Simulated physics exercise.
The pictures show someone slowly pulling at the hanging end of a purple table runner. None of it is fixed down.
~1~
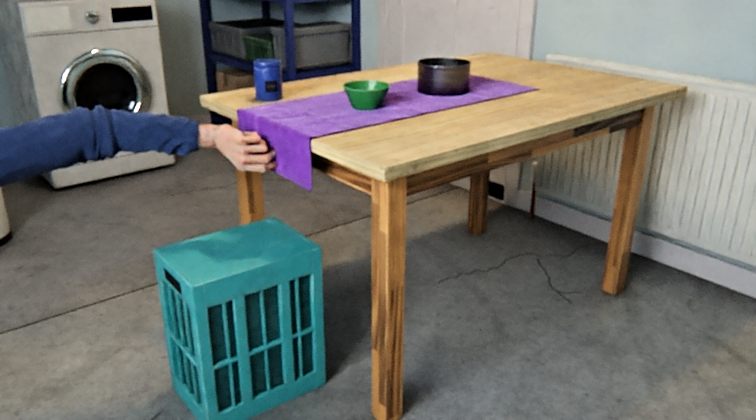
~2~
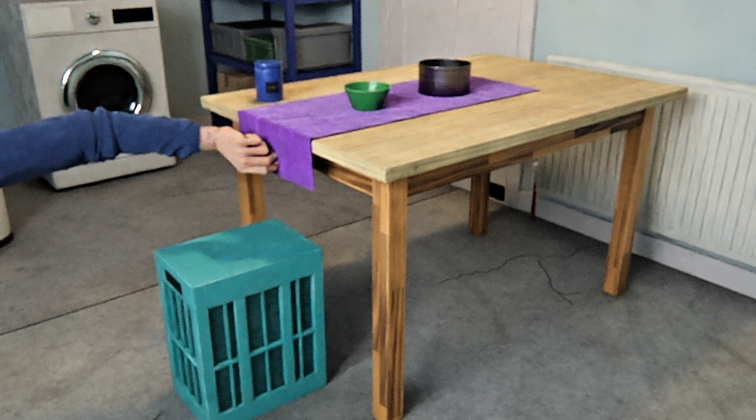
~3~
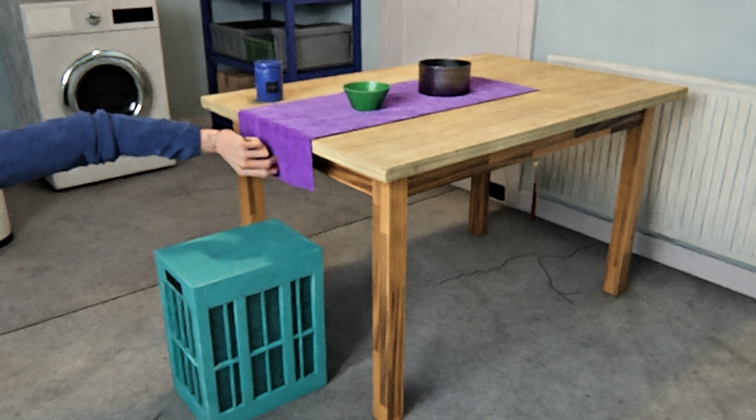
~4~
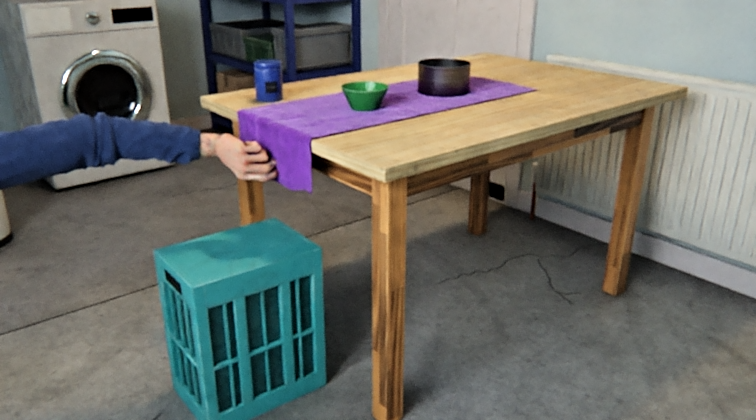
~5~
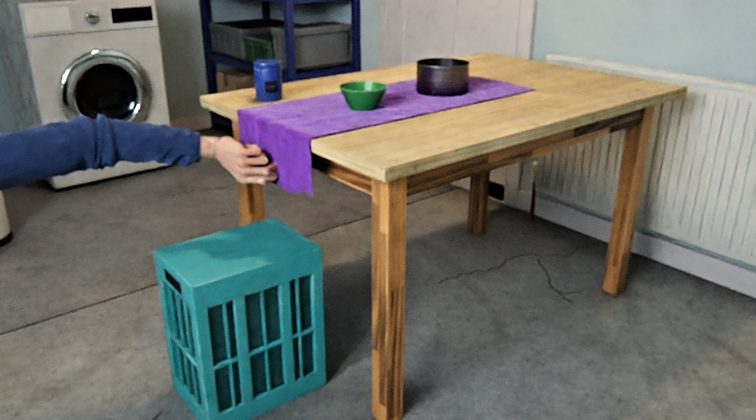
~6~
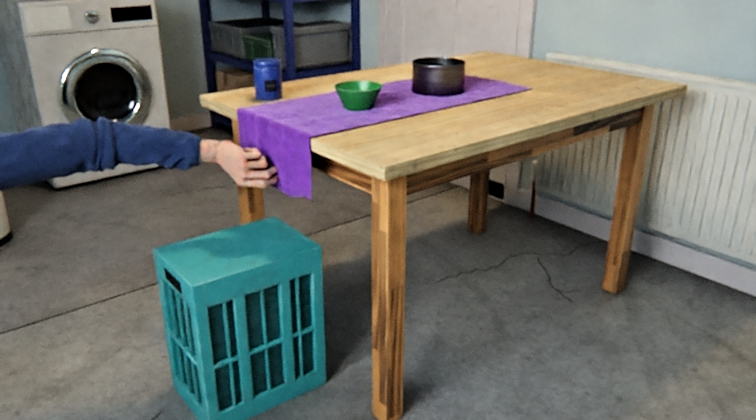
A hand slowly pulling the hanging end of a purple table runner, the green bowl and dark pot shifting slightly left with it.
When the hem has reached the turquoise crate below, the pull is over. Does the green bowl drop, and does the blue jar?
Taking them in turn: The green bowl does not drop; the blue jar does not drop.
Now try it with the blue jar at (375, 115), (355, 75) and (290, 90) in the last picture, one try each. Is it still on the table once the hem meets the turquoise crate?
In the first case it is safe; in the second case it holds its place on top; in the third case it is carried off.
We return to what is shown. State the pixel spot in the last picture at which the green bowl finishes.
About (314, 105).
Then, 0.44 s on from there, hem going down; bowl carried along near (338, 101); jar in place.
Then, 0.86 s on from there, hem on the crate; bowl carried along near (318, 104); jar in place.
In the end, hem on the crate; bowl carried along near (314, 105); jar in place. The green bowl stays on the table and the blue jar remains up there.
